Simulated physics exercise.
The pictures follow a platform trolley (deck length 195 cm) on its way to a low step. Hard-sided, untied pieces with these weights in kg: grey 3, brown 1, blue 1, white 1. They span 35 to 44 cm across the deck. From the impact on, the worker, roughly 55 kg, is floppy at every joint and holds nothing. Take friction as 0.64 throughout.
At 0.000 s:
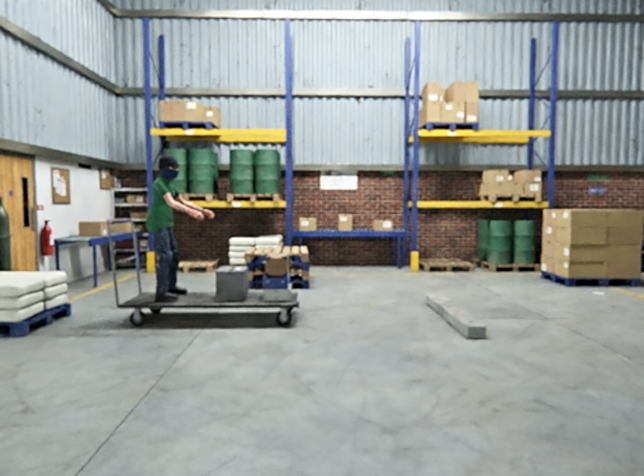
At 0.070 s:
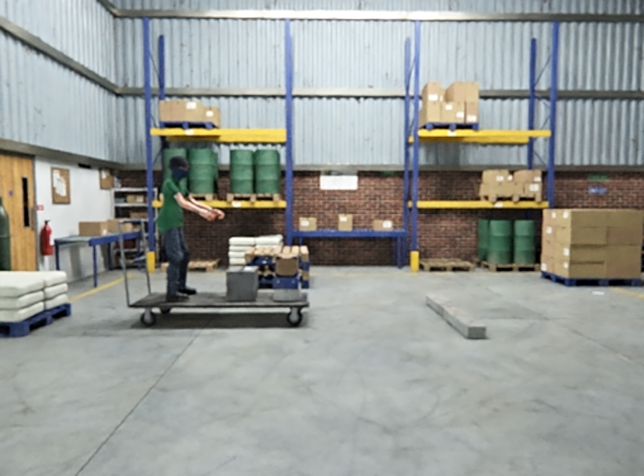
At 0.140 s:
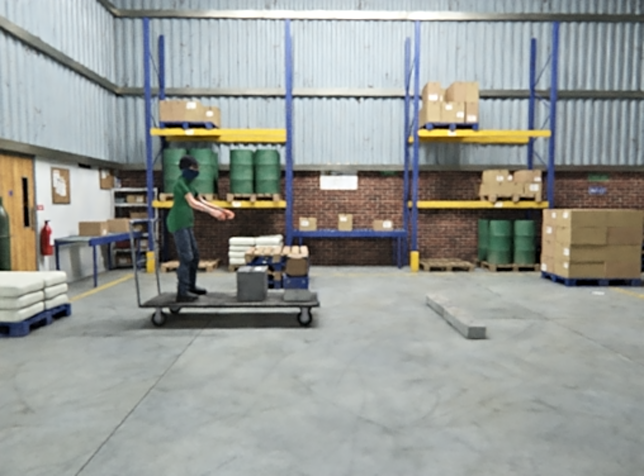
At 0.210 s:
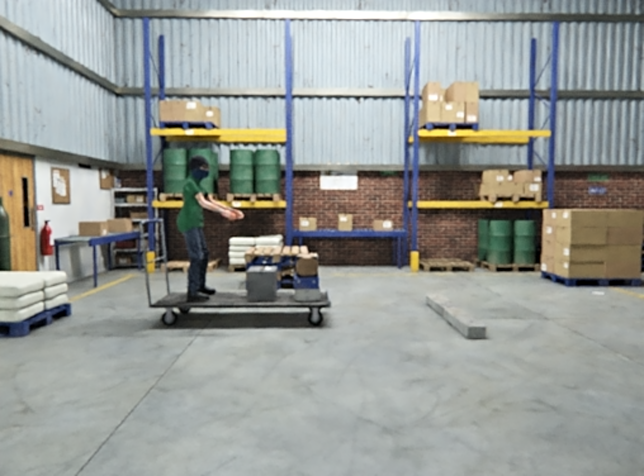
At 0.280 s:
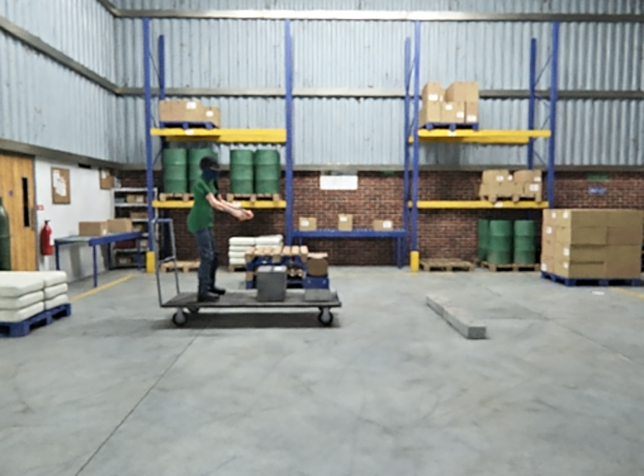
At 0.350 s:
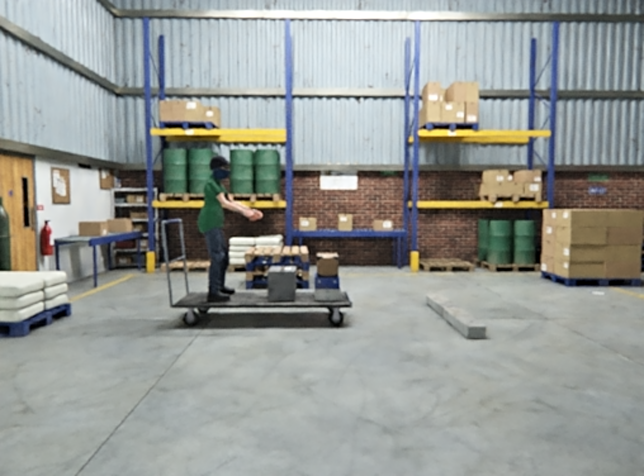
Worker in a green shirt standing on a platform trolley, arms stretched forward, rolling slowly rightward across a warehouse floor.
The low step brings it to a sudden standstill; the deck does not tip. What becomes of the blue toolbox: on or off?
The blue toolbox ends off the deck.
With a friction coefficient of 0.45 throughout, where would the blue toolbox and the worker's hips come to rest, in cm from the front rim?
Then blue 40 past, hips 130 behind.
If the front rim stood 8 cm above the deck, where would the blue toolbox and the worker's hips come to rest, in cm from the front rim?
In that case blue 20 past, hips 130 behind.
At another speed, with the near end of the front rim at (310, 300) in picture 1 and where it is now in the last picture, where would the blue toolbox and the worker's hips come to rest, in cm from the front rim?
In that case blue 10 behind, hips 130 behind.
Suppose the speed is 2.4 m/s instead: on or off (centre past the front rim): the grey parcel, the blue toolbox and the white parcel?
In that case grey on, blue off, white on.
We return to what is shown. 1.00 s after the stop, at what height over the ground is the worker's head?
About 70 cm.
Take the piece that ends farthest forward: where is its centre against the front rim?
Some 30 cm past it.
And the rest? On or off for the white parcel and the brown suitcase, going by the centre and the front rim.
White on, brown off.
The wheels strike at 1.07 s.
After 1.62 s the blue toolbox is 2 cm past the rim, tilted 70°, near (452, 281) in the last picture's view.
After 2.07 s the blue toolbox is 8 cm past the rim, tilted 85°, near (458, 295) in the last picture's view.
At rest, 5.1 s, past the rim, brown suitcase and blue toolbox; behind it, grey parcel, white parcel and the worker's hips.
